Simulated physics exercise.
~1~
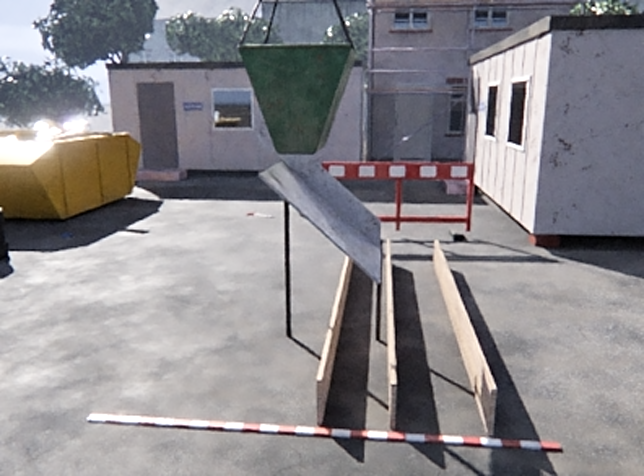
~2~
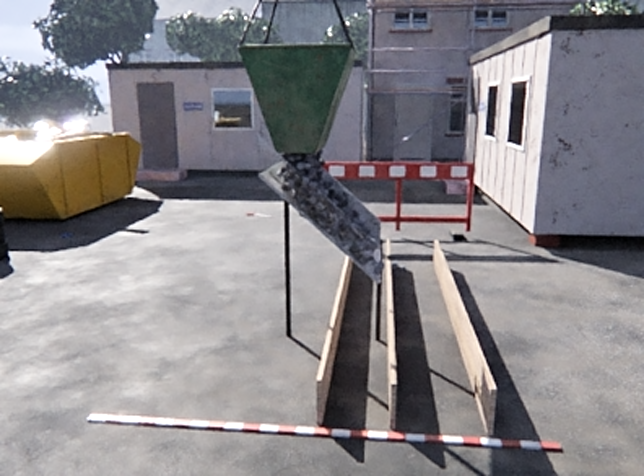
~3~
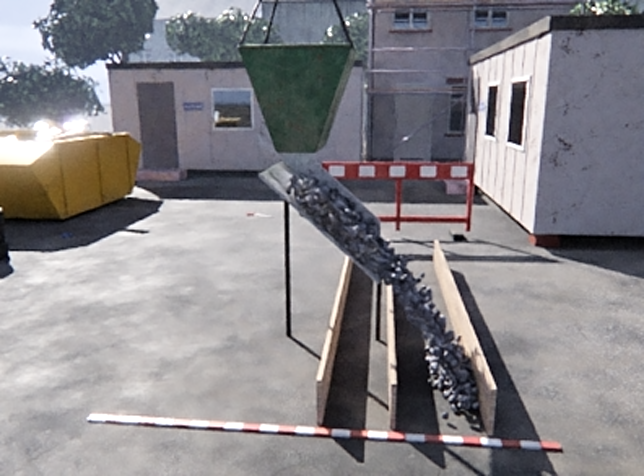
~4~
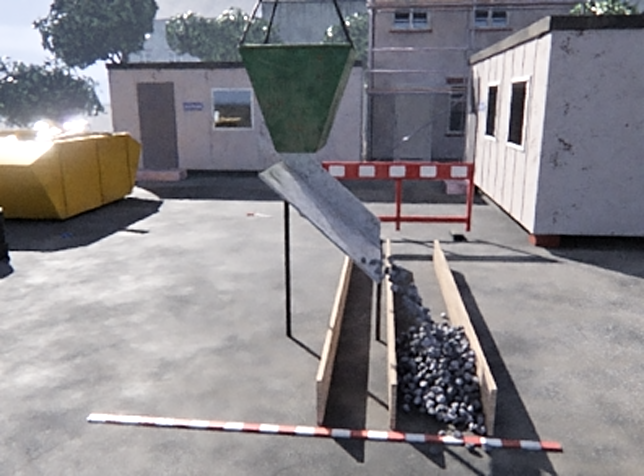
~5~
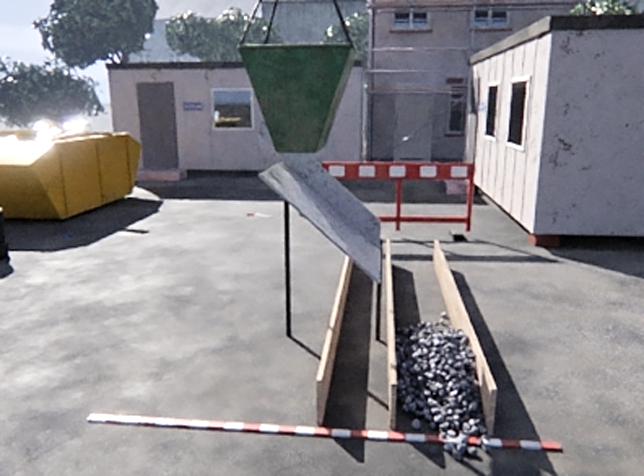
Building yard with a hanging green skip dropping dark crushed stones down a sloping steel chute, the stones settling in the right bay.
